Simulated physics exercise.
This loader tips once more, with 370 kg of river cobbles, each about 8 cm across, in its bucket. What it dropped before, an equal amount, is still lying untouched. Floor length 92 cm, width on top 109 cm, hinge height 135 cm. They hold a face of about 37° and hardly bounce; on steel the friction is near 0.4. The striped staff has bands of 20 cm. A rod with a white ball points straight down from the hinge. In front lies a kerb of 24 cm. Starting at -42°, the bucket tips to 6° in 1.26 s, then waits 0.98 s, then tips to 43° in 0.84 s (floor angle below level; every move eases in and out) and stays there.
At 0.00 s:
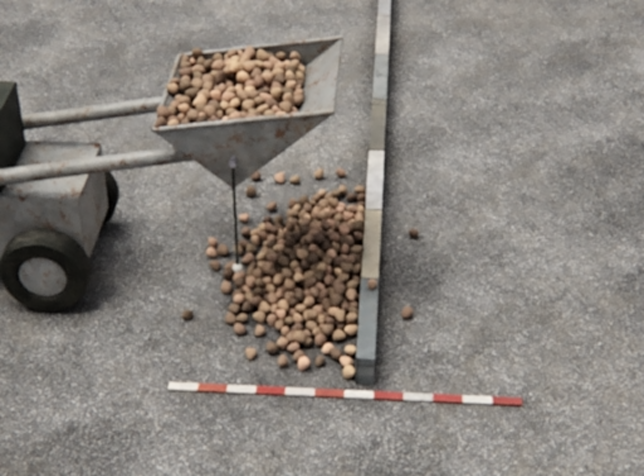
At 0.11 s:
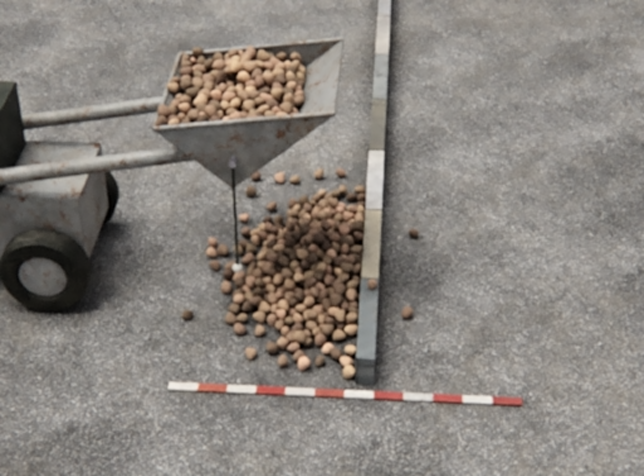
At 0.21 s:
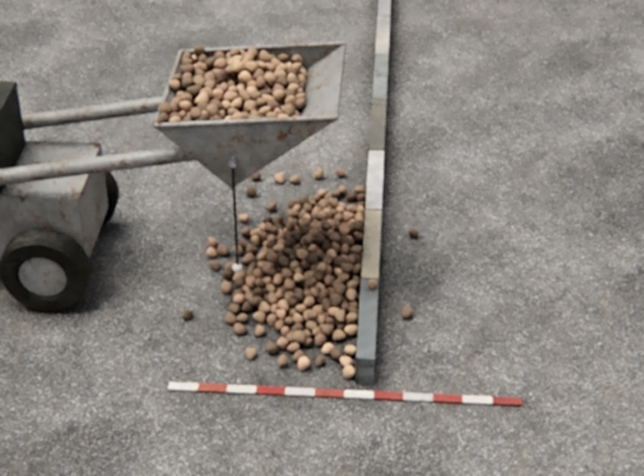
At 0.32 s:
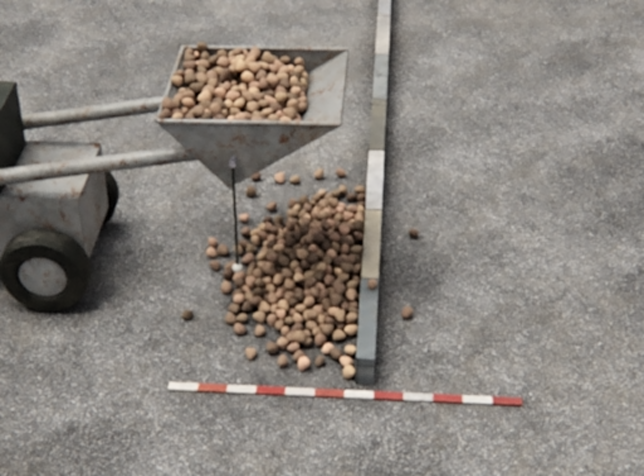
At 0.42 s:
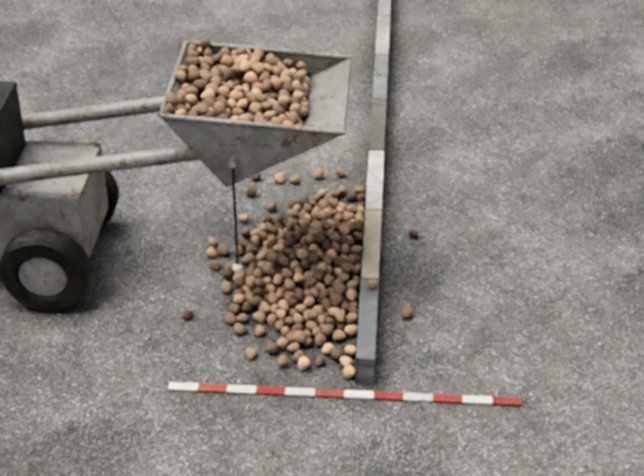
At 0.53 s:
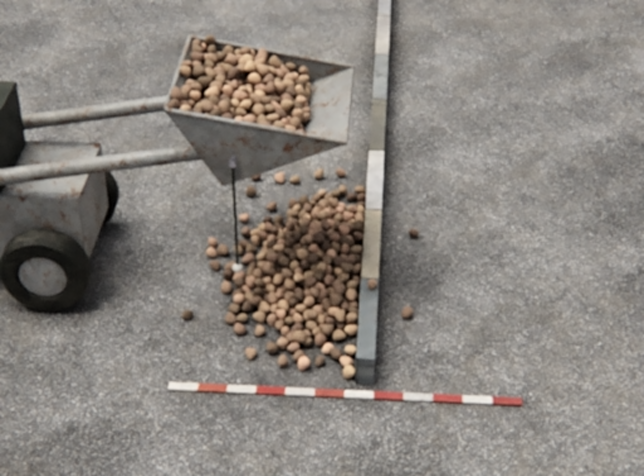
At first, a metal bucket full of brown cobbles is held out on two arms from a wheeled loader, above a heap of similar stones against a kerb. The bucket then slowly tilts forward, its right edge dipping slightly, while the cobbles inside shift a little and the heap below remains still.
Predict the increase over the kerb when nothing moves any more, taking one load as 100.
About 37 per cent.
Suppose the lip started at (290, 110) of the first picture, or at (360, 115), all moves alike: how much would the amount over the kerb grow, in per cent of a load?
First some 5, then 70 per cent.
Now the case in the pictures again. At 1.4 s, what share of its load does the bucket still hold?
It holds some 100 per cent.
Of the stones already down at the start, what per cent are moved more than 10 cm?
Roughly 0 per cent of them.
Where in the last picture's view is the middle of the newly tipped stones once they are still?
Near (356, 261).
After 0.9 s the floor is at -2°; in per cent of one load, 100 in the bucket, 100 on this side of the kerb; the foremost stones are at (373, 265).
After 1.4 s the floor is at 6°; in per cent of one load, 100 in the bucket, 100 on this side of the kerb; the foremost stones are at (373, 265).
After 3.5 s the floor is at 43°; in per cent of one load, 1 in the bucket, 176 on this side of the kerb, 23 over the kerb; the foremost stones are at (500, 289).
After 6.1 s the floor is at 43°; in per cent of one load, 0 in the bucket, 162 on this side of the kerb, 38 over the kerb; the foremost stones are at (541, 269). Net gain over the kerb, 37.
